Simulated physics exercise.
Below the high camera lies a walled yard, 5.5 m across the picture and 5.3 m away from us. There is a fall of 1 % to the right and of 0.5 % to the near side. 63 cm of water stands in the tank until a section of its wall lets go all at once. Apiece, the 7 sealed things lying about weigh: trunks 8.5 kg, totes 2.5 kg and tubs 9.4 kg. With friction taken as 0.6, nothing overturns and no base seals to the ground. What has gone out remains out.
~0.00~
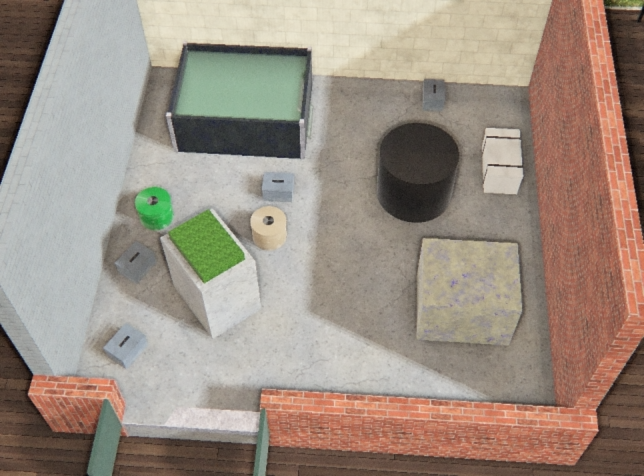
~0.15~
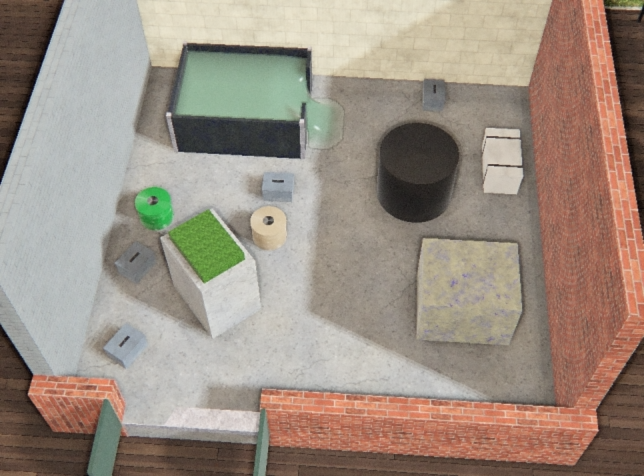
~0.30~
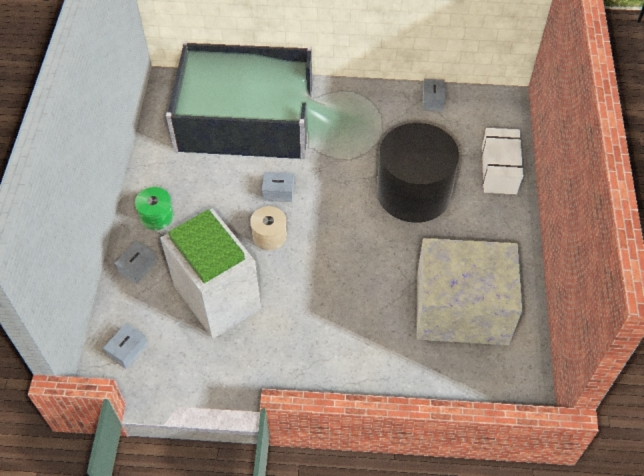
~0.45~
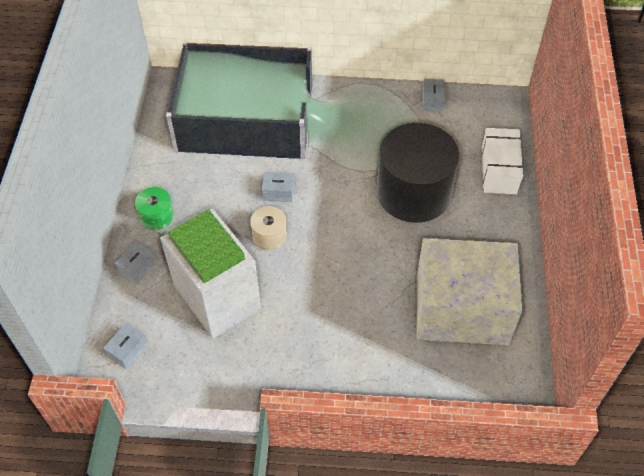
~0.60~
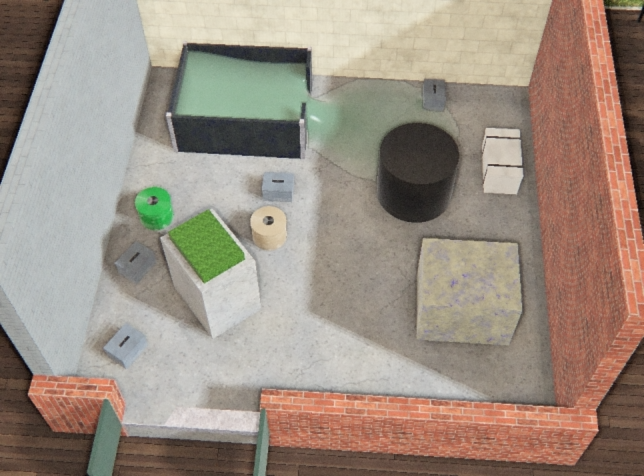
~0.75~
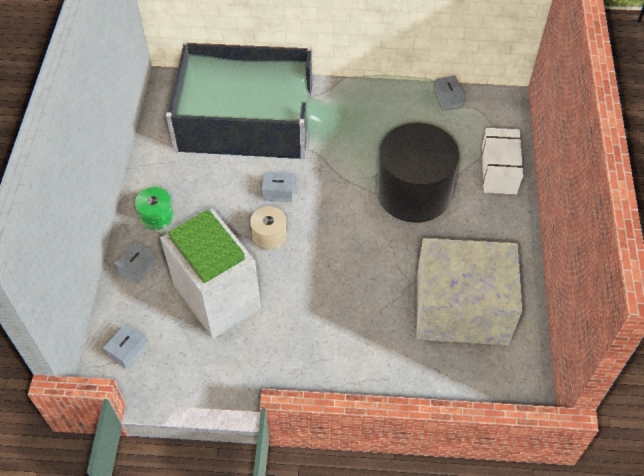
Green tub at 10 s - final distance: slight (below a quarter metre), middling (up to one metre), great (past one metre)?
It will be left near its start.
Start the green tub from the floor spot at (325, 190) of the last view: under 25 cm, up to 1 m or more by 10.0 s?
In the end it keeps its place.
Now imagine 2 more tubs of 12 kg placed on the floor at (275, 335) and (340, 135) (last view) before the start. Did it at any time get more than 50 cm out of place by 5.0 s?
Lab note - ordered: Below threshold / above threshold.
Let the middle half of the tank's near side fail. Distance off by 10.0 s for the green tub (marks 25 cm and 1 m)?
I'd say the green tub gets swept off.
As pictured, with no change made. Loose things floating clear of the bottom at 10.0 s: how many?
Total: 4.
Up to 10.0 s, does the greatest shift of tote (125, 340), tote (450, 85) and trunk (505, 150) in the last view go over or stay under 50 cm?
In sequence - stayed below the line; crossed the line; crossed the line.
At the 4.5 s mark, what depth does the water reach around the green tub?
About 0 cm.
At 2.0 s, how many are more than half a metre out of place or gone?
Tally: 1.
After 2.0 s the green tub is near (153, 201), 0.0 m from its start, aground; 0 of 7 are out; 1 afloat.
After 4.5 s the green tub is near (153, 201), 0.0 m from its start, aground; 0 of 7 are out; 2 afloat.
After 7.0 s the green tub is near (153, 201), 0.0 m from its start, aground; 0 of 7 are out; 2 afloat.
After 10.0 s the green tub is near (153, 201), 0.0 m from its start, aground; 0 of 7 are out; 4 afloat.
